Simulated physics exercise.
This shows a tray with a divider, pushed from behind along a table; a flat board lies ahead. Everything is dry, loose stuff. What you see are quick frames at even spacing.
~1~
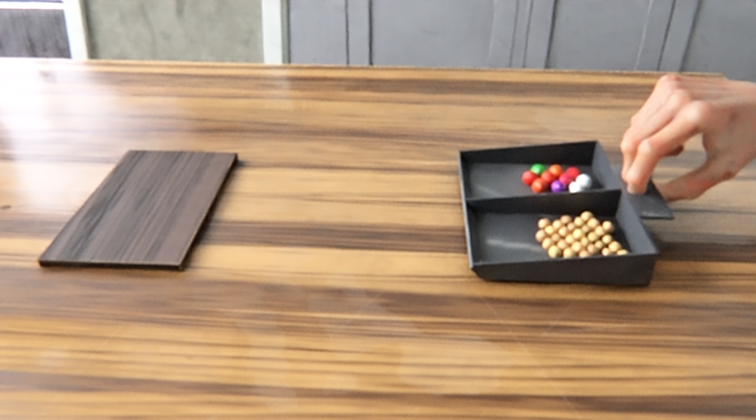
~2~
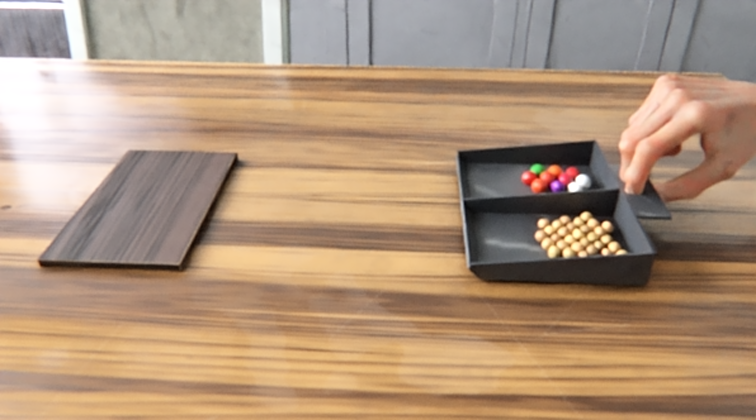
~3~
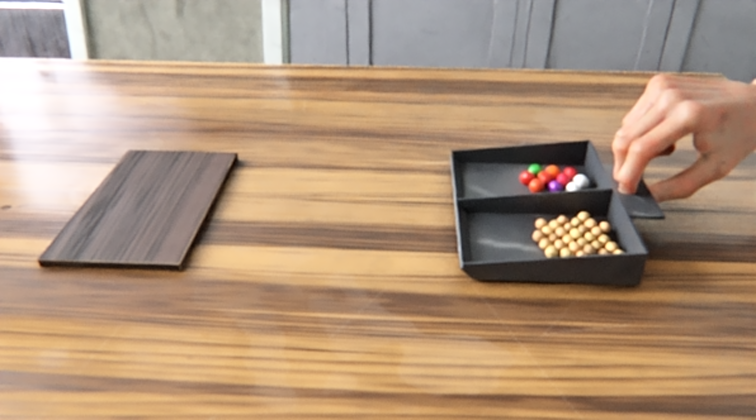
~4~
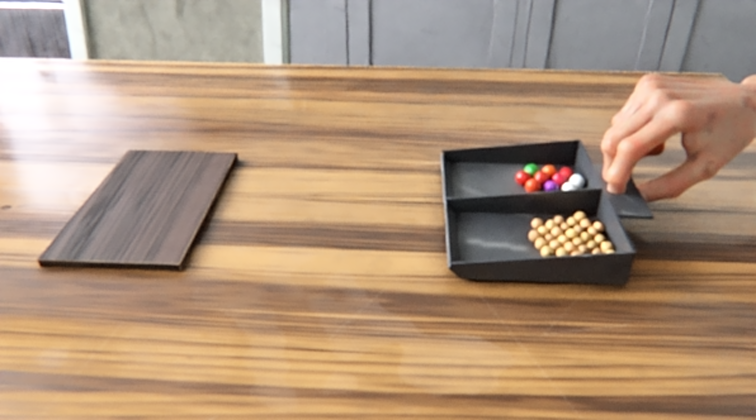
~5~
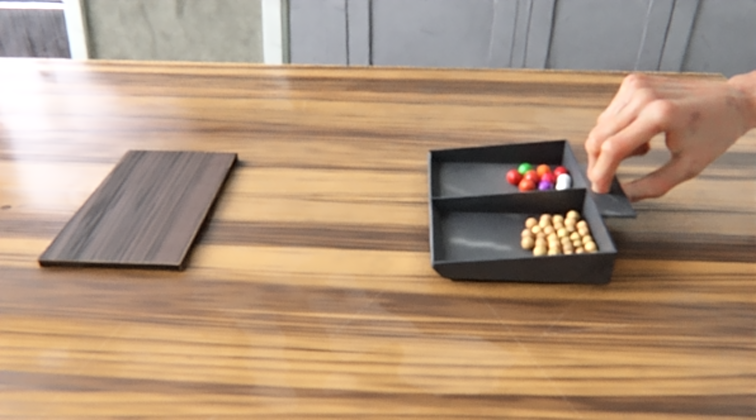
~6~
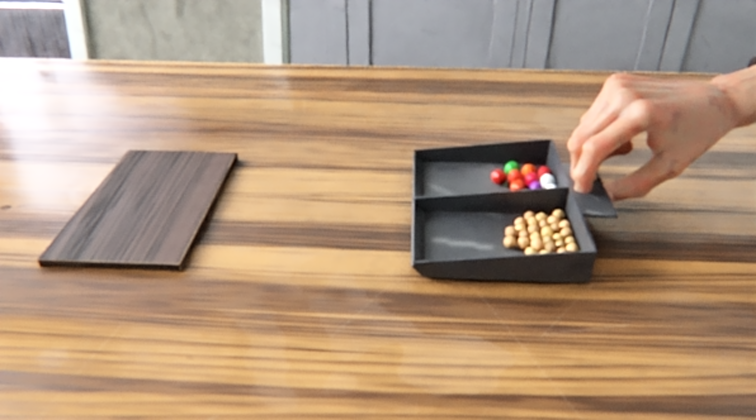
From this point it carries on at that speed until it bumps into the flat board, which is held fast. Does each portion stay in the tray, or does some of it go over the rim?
In the end, the front portion stays in the tray; the back portion stays in the tray.
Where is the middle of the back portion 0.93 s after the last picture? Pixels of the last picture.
I'd mark it somewhere close to (275, 172).
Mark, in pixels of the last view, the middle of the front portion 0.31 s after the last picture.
I'd mark it somewhere close to (436, 233).
Then, 0.31 s later than the last frame, tray still sliding, front rim near (320, 199); front portion all inside; back portion all inside.
Then, 0.72 s later than the last frame, tray stopped at the flat board; front portion all inside; back portion all inside.
Then, 0.93 s later than the last frame, tray stopped at the flat board; front portion all inside, moved towards the front rim; back portion all inside, moved towards the front rim.
When it is over, tray stopped at the flat board; front portion all inside, moved towards the front rim; back portion all inside, moved towards the front rim.
